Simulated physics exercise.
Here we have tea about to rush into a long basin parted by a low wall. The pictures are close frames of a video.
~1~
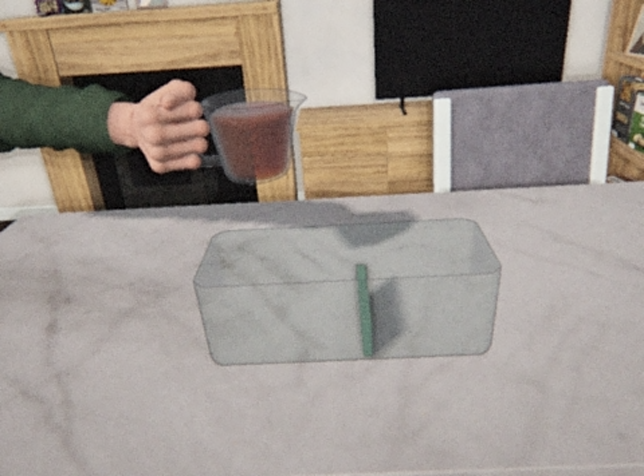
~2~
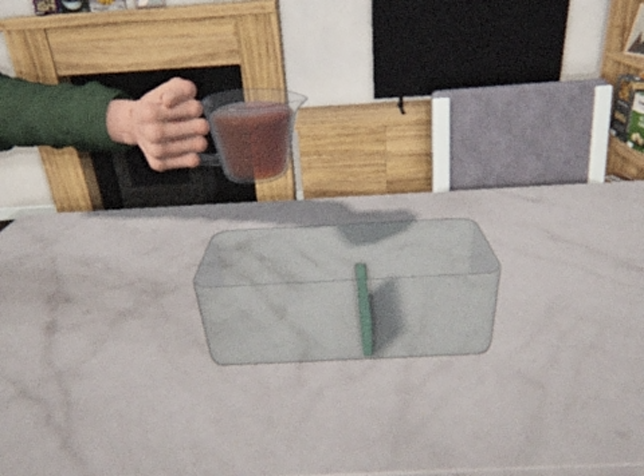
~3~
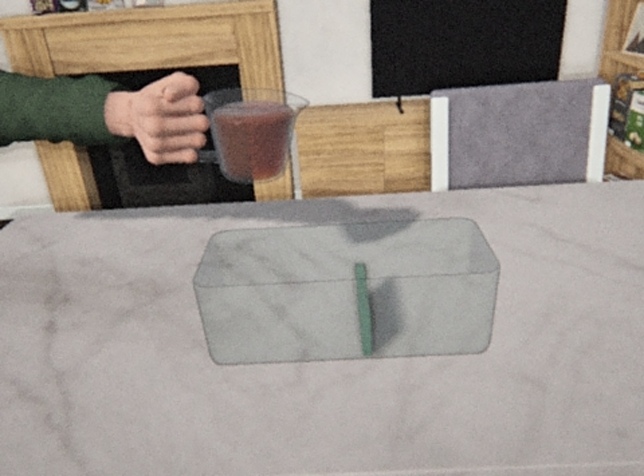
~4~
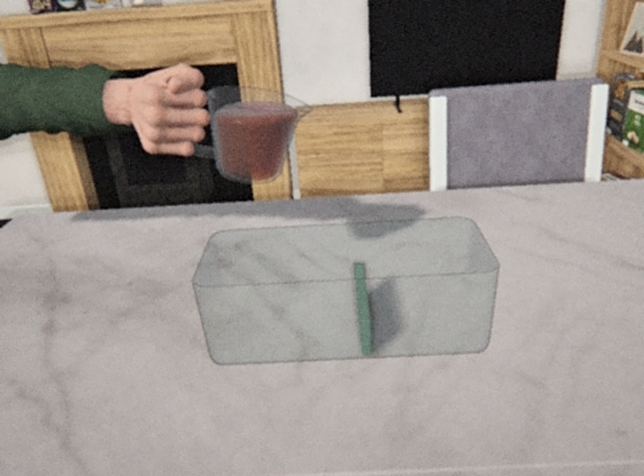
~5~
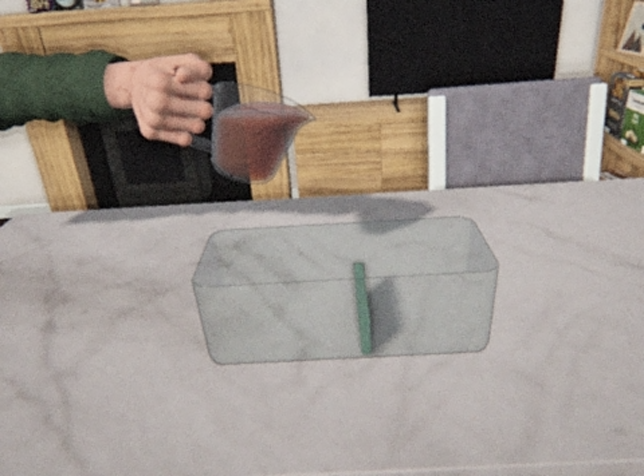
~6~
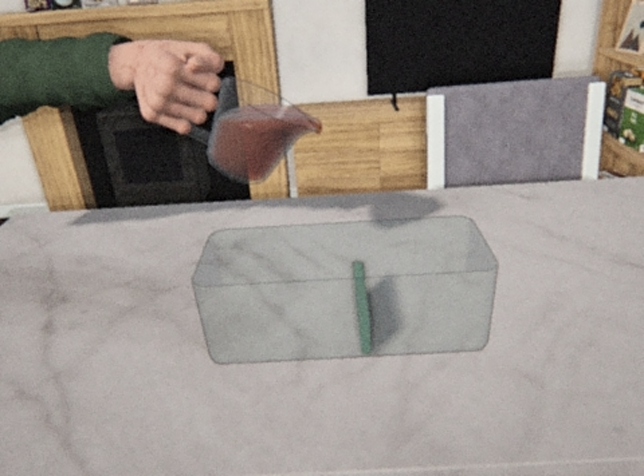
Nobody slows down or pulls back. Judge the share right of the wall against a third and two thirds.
It comes to from a third to two thirds.
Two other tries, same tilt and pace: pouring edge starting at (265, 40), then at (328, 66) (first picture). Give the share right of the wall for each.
Roughly 10 per cent, and 85 per cent.
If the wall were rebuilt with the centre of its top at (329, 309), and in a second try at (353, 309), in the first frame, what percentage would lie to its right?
In turn 90 and 75 in a hundred.
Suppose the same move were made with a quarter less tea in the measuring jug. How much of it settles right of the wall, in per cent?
About 30 per cent.
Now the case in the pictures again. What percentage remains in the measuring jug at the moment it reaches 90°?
Some 40 per cent.
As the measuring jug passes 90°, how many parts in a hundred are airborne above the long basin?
About 30 per cent.
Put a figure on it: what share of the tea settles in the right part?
About 50 per cent.
A moment on, the measuring jug is tipped on its side and 40 per cent is still to pour, 3 is left of the wall and 25 right of it.
Next, the measuring jug is tipped right over and 3 per cent is still to pour, 38 is left of the wall and 51 right of it.
Then the measuring jug is tipped right over and 0 per cent is still to pour, 47 is left of the wall and 51 right of it.
Later the measuring jug is tipped right over and 0 per cent is still to pour, 47 is left of the wall and 52 right of it.
In the end 47 per cent lies left of the wall, 52 right of it and 1 outside.
